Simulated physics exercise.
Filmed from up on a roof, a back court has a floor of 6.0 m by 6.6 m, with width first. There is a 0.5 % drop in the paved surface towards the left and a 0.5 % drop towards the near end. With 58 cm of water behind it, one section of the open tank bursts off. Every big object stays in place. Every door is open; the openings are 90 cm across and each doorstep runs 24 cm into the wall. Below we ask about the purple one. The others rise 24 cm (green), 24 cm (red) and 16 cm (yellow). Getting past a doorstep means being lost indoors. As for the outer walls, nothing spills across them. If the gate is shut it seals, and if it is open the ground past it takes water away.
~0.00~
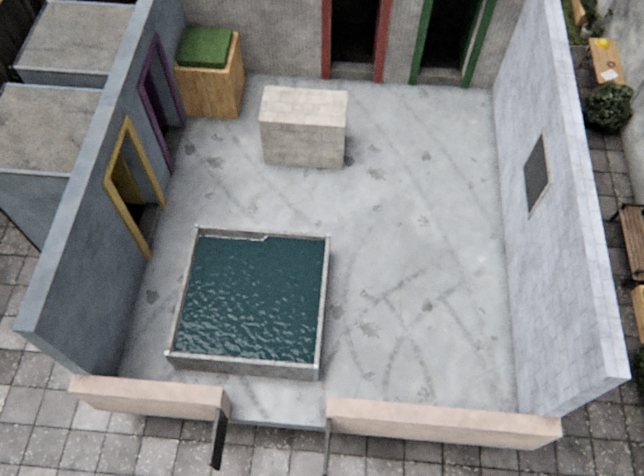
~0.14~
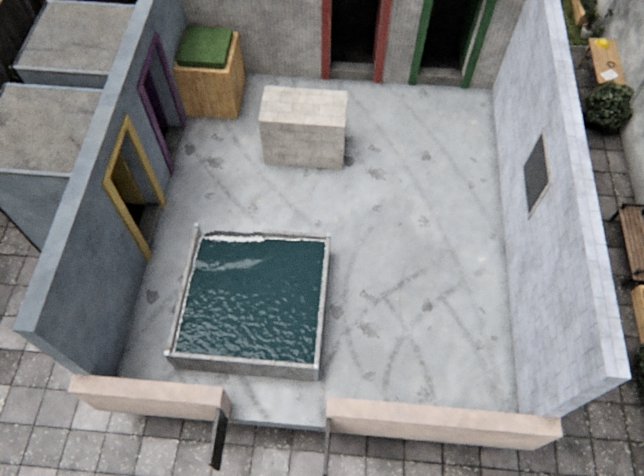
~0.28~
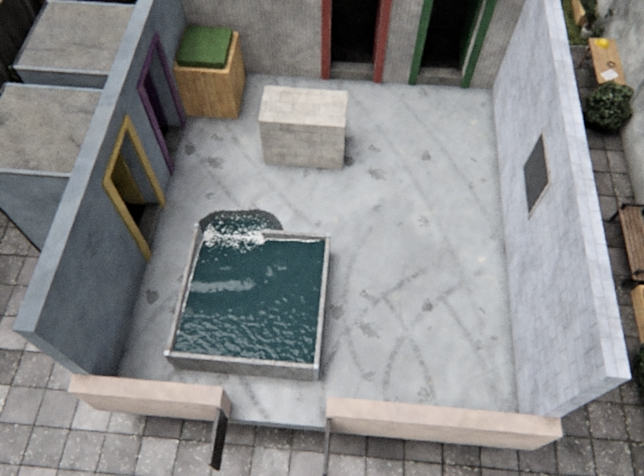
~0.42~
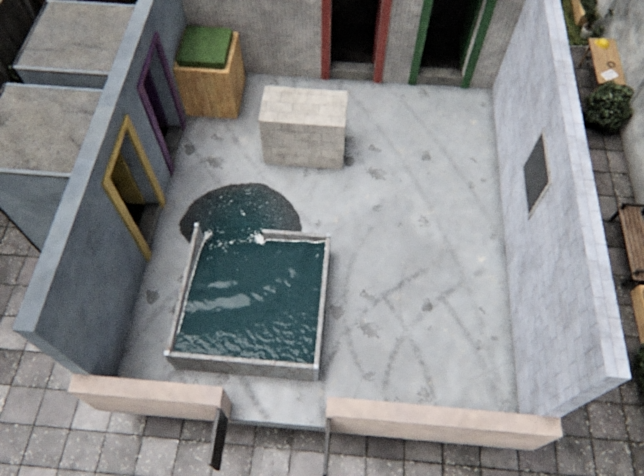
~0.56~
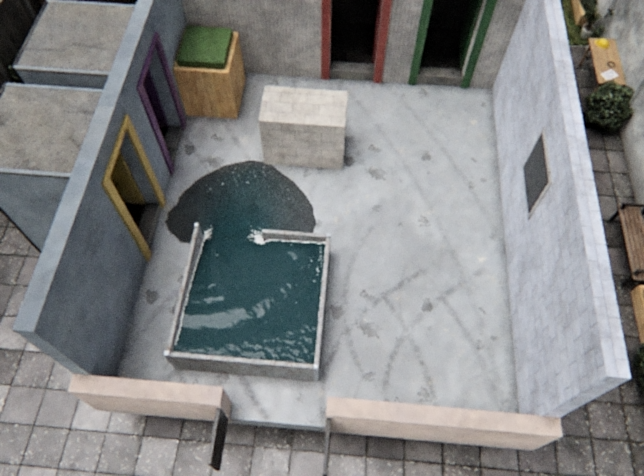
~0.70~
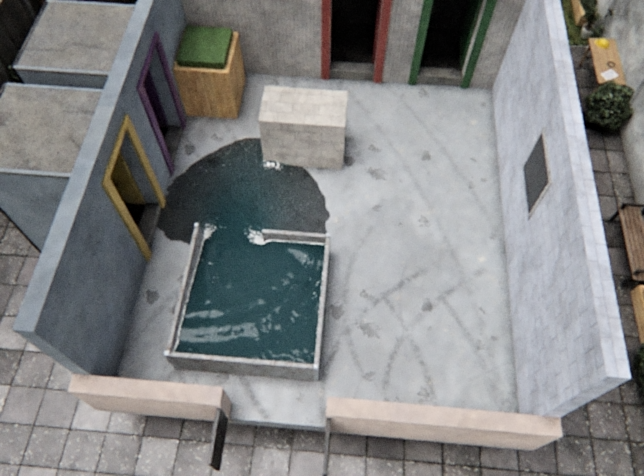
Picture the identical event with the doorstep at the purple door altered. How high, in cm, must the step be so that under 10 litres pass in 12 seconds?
Roughly 24 cm.
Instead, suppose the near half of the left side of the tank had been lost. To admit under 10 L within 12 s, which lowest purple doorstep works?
In that case about 15 cm.
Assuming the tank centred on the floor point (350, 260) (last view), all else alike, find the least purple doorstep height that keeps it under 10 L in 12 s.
You'd need some 17 cm.
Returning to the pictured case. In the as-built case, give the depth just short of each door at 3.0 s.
In cm: Green 0, red 5, yellow 5, purple 23.
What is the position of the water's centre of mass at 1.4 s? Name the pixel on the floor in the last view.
(253, 271).
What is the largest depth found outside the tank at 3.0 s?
30 cm.
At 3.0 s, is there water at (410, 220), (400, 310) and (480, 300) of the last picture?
In turn: Wet, still dry, dry.
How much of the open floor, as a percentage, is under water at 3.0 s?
Close to 45 per cent of it is wet.
After 1.4 s water covers 20 % of the floor, deepest (31 cm) near (228, 239); 16 cm at the purple door, 0 litres in over its 11 cm doorstep.
After 3.0 s water covers 45 % of the floor, deepest (30 cm) near (199, 74); 23 cm at the purple door, 48 litres in over its 11 cm doorstep.
After 12.0 s water covers 100 % of the floor, deepest (10 cm) near (405, 417); 8 cm at the purple door, 159 litres in over its 11 cm doorstep.
At the purple door as built, the water arrived by 1.1 s and peaked near 23 cm at 3.2 s.
With a doorstep of 20.5 cm, 21 litres would have come in within the 12 s; with 28 cm, 4 litres. So under 10 litres takes about 24 cm.
